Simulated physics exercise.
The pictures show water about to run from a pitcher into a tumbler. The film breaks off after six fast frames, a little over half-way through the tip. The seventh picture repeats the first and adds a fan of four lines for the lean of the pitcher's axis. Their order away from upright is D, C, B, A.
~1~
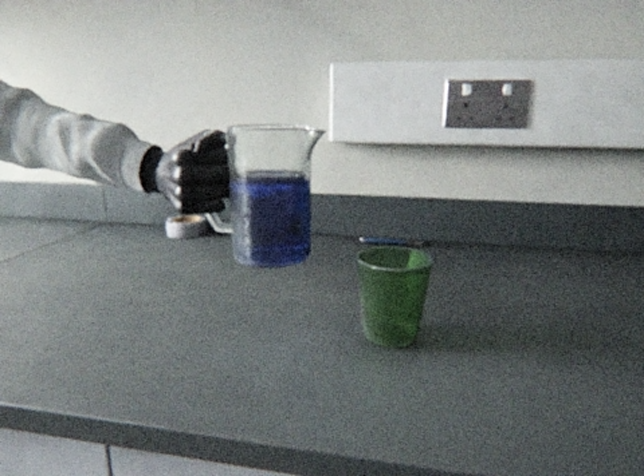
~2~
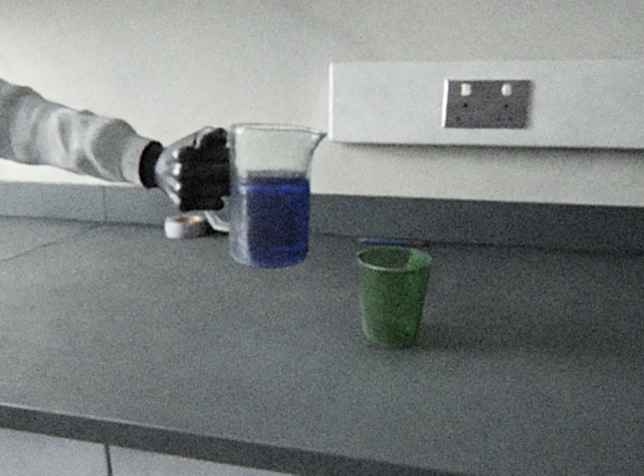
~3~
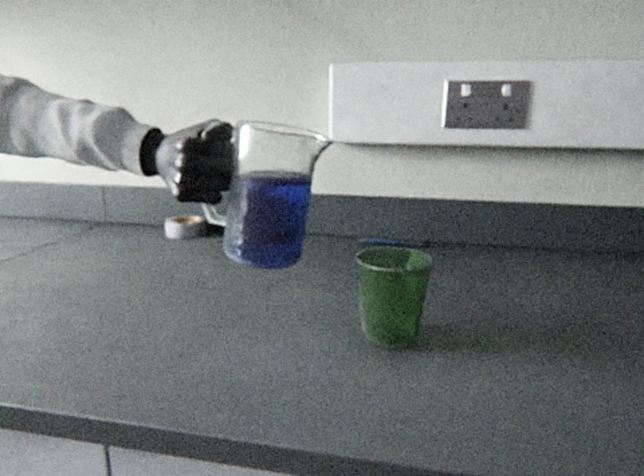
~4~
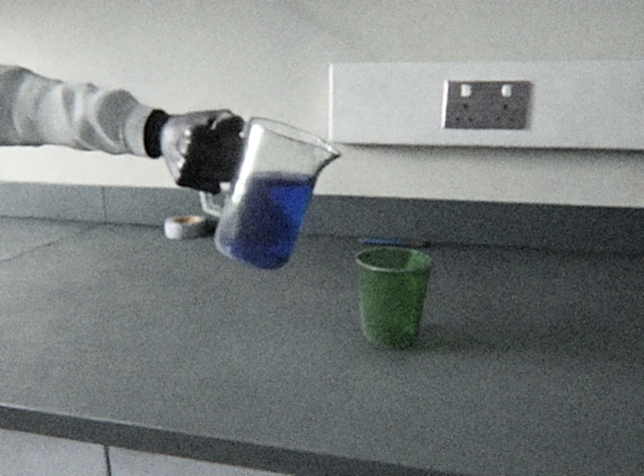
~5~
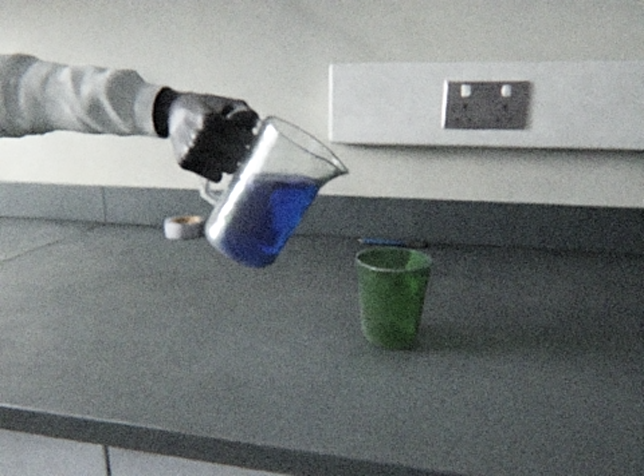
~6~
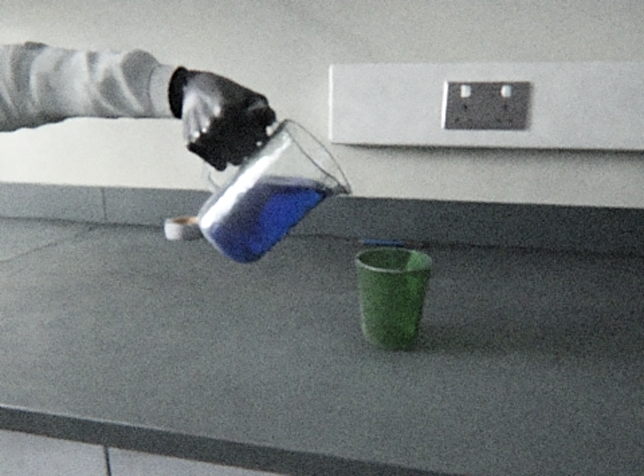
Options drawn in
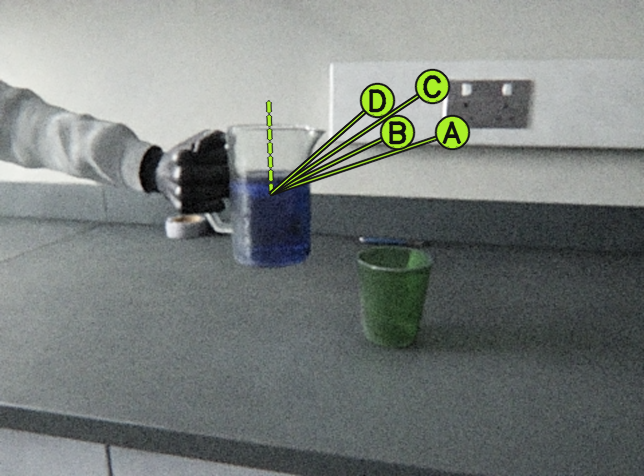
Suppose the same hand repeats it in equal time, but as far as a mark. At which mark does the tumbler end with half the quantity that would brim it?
Tilt A.
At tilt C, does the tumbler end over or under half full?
Under.
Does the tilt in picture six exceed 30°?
Yes.
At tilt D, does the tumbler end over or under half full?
Under half.
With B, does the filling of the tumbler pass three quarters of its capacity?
No.
In lime, A at (436, 138); B at (381, 139); C at (418, 95); D at (364, 111).
With A, the tumbler ends with about 49 % of what it can hold.
With B, the tumbler ends with about 28 % of what it can hold.
With C, the tumbler ends with about 14 % of what it can hold.
With D, the tumbler ends with about 5 % of what it can hold.
